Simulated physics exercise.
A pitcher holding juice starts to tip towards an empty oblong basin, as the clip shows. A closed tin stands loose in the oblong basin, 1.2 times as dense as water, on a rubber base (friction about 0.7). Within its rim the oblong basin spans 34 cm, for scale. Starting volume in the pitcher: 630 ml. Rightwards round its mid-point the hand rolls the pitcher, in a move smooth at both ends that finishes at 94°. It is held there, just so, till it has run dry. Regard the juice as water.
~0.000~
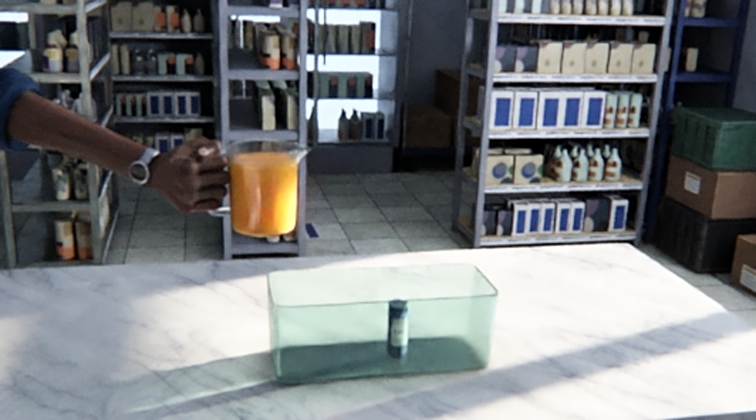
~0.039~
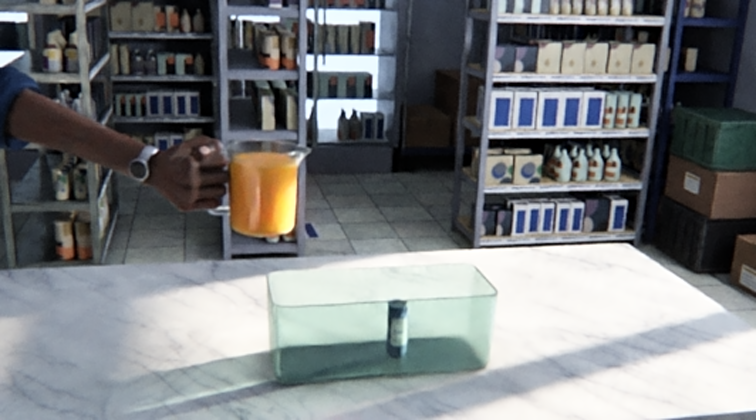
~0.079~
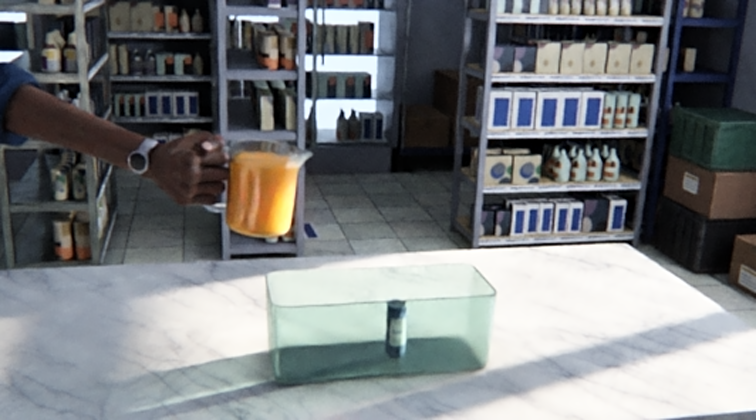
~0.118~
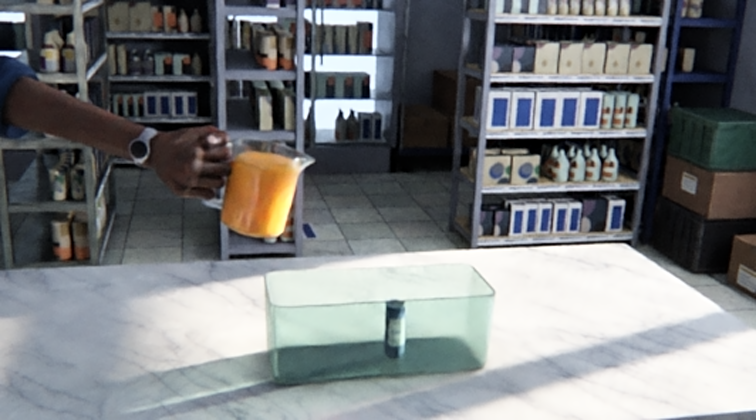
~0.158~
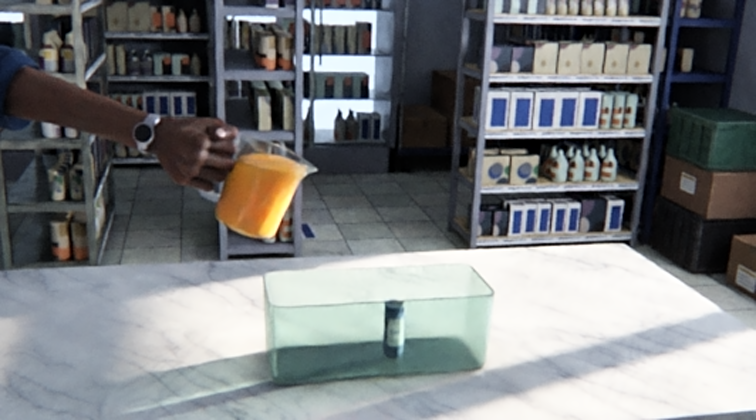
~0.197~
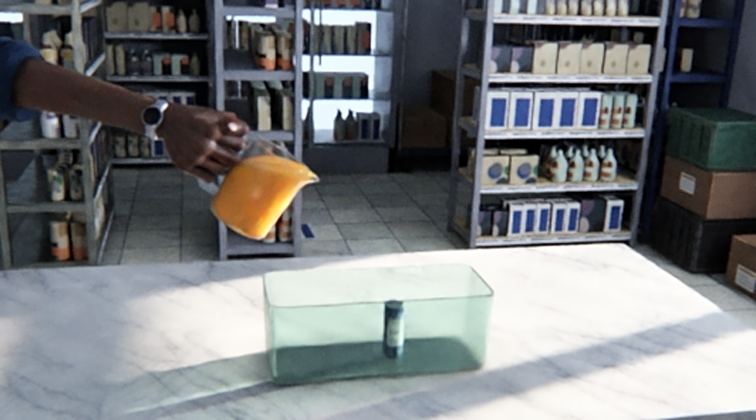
A glass pitcher of orange juice, gripped by a hand wearing a watch, hangs upright above a marble counter, left of centre over a clear green oblong basin with a small dark tin standing inside. The hand then rolls it steadily rightwards until it leans well over, the juice reaching its spout.
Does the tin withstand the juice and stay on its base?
It manages to stay erect.
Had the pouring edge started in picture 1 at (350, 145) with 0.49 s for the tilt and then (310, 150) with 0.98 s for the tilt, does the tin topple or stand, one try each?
Try 1: Still standing; try 2: Still standing.
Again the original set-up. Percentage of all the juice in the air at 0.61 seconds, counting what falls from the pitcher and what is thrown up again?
Near 22 percent.
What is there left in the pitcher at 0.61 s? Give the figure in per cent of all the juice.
About 26 per cent.
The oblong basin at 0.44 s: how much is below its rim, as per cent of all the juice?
About 10%.
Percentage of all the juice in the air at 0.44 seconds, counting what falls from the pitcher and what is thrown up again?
Around 28 in a hundred.
By 0.44 s the tilt is 91° and 61 per cent is still to pour; the tin stands where it began.
By 0.61 s the tilt is 94° and 26 per cent is still to pour; the tin stands where it began.
By 0.79 s the tilt is 94° and 10 per cent is still to pour; the tin stands where it began.
By 0.99 s the tilt is 94° and 4 per cent is still to pour; the tin stands where it began.
At rest the tin stands where it began.
